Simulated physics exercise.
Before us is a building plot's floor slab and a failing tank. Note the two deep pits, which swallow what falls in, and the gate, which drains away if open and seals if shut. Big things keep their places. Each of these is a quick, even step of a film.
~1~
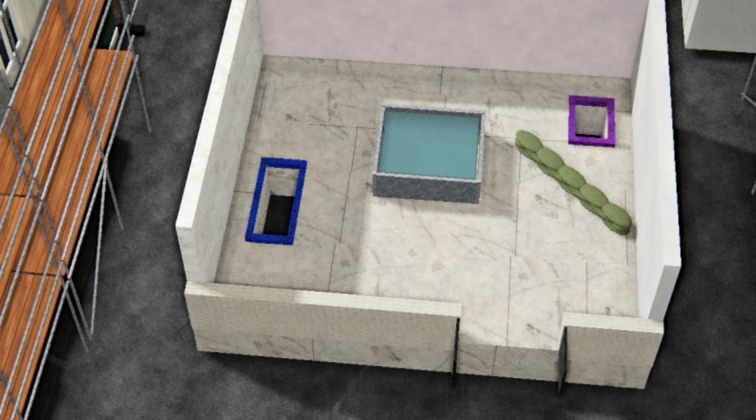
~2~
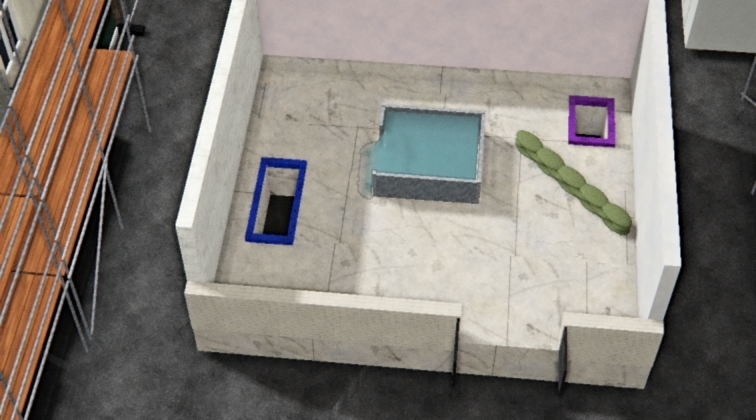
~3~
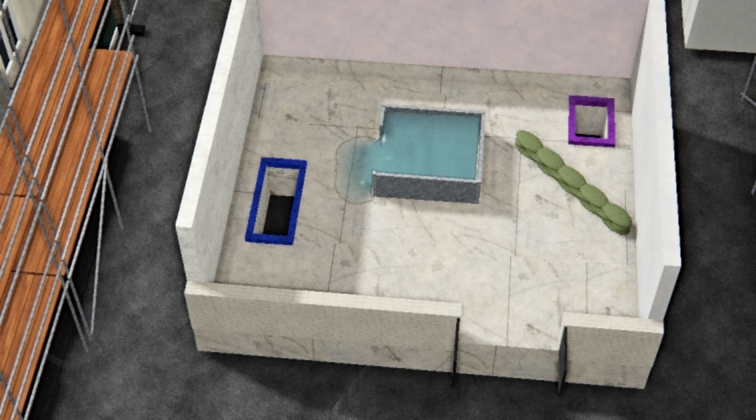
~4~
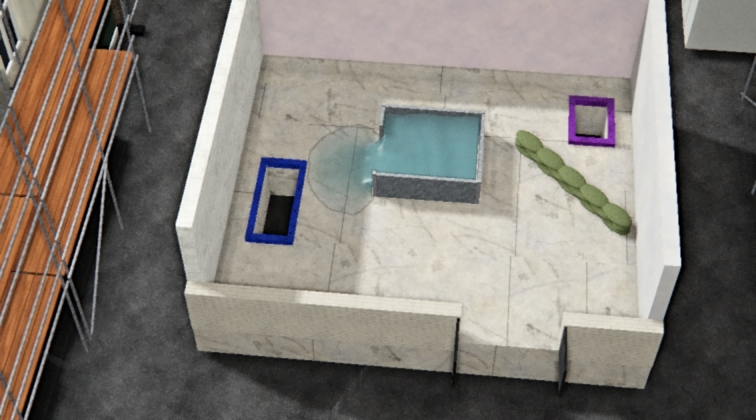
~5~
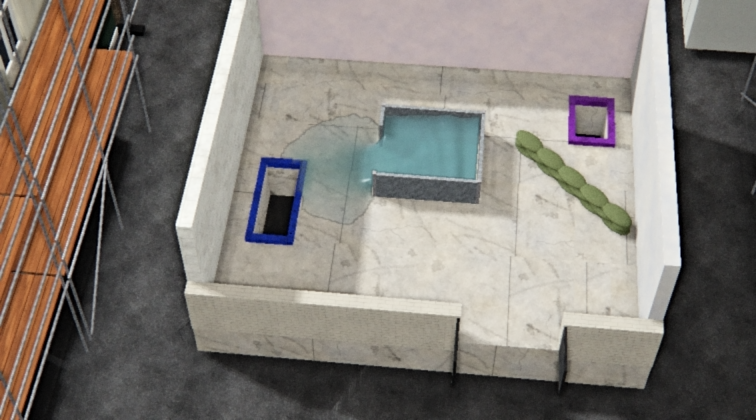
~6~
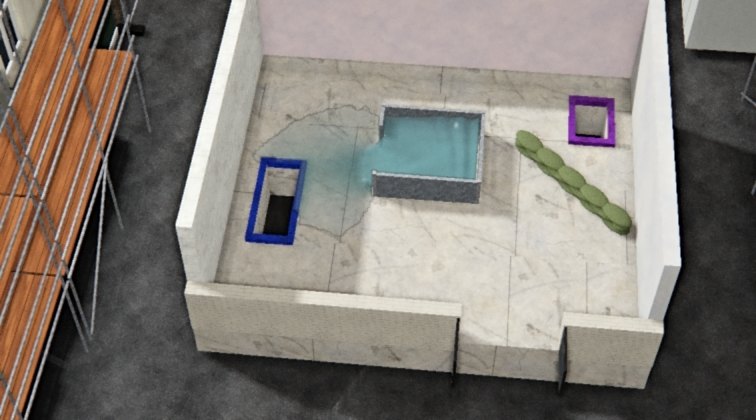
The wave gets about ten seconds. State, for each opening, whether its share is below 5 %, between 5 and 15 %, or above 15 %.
The gate takes in a trifling amount - short of five per cent. The blue pit takes in a considerable amount - past fifteen per cent. The purple pit takes in a trifling amount - short of five per cent.
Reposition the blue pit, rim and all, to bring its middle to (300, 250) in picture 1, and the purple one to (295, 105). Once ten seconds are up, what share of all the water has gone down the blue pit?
Roughly 6 per cent ends up in the blue pit.
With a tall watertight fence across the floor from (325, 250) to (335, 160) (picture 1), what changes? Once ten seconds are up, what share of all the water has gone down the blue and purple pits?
The blue pit takes 0 per cent and the purple pit 0 per cent.
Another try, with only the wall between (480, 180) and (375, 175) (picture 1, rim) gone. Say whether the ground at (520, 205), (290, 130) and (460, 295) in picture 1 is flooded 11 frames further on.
First spot spared, second spot spared, third spot submerged.
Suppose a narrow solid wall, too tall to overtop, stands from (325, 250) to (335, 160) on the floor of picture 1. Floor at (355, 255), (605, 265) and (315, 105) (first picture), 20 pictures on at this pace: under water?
Swamped; spared; swamped.
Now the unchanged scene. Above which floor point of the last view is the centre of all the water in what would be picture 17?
Near (365, 167).
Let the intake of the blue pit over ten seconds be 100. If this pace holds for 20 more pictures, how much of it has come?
About 90 per cent.
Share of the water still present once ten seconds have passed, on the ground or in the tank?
That comes to around 74 in a hundred.
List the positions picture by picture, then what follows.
The open tank at (430, 145) is whole and still, in the first frame.
Water pours out at (379, 163) and has run to (373, 145), in the second frame.
Water pours out at (379, 164) and has run to (347, 146), in the third frame.
The front is at (316, 152), out from the gap at (379, 165), in the fourth frame.
The front is at (290, 150), out from the gap at (379, 165), in the fifth frame.
Water pours out at (379, 165) and has run to (263, 150), in the sixth frame.
A moment on, water covers 15 % of the floor; the gate 0 %, the blue pit 8 %, the purple pit 0 %.
Next, water covers 20 % of the floor; the gate 0 %, the blue pit 17 %, the purple pit 0 %.
Then, water covers 30 % of the floor; the gate 0 %, the blue pit 23 %, the purple pit 0 %.
Later, water covers 50 % of the floor; the gate 0 %, the blue pit 25 %, the purple pit 0 %.
In the end, water covers 70 % of the floor; the gate 2 %, the blue pit 25 %, the purple pit 0 %.
